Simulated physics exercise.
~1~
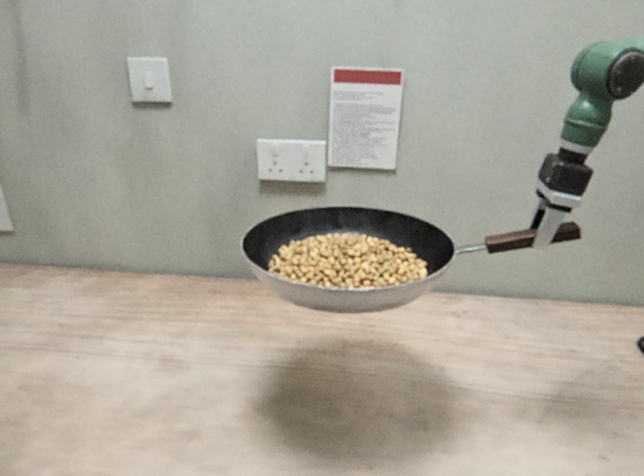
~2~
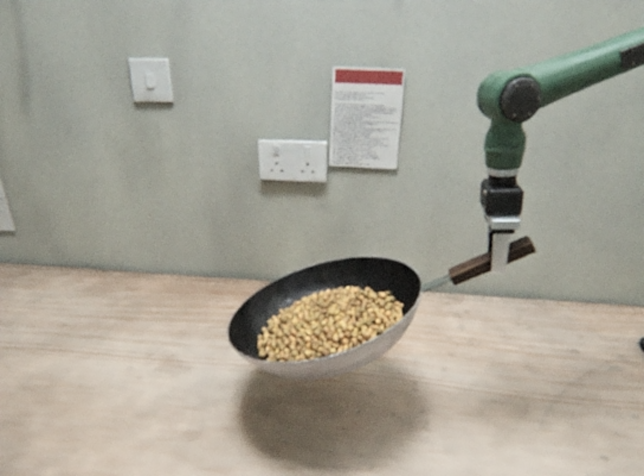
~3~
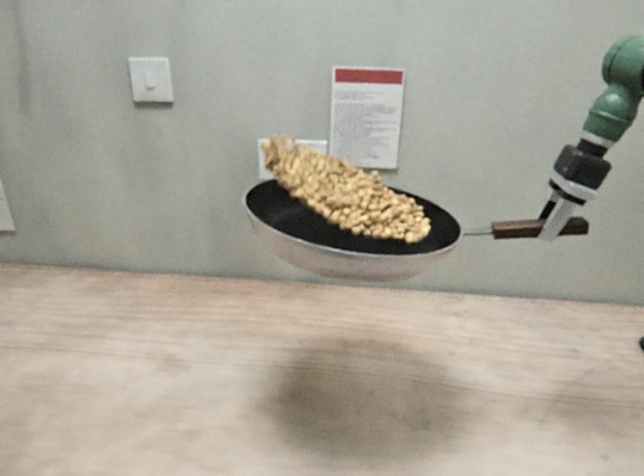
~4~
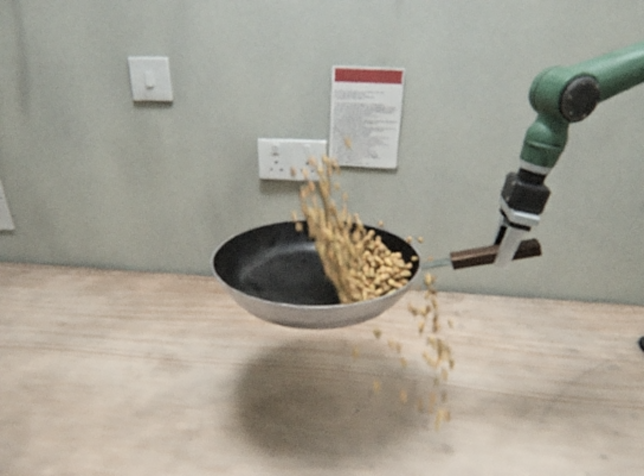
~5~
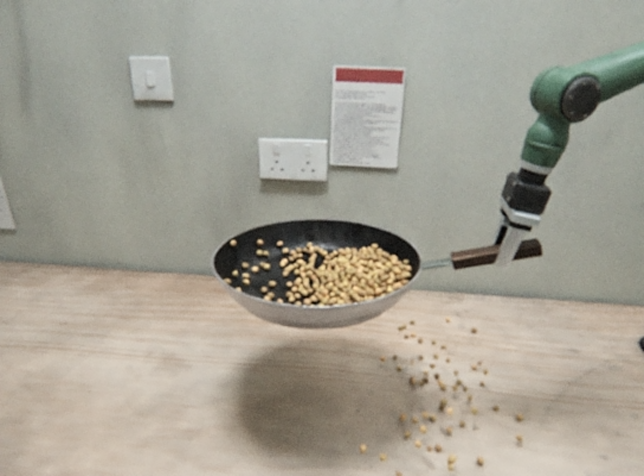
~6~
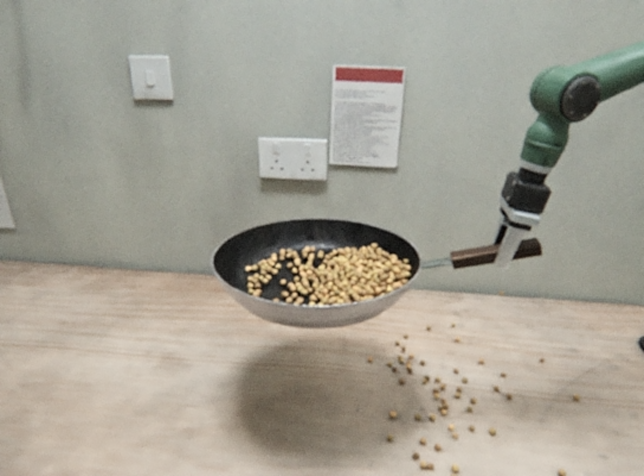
Above a wooden tabletop, a green robotic arm dips and tosses a frying pan of chickpeas, catching most while some spill below.
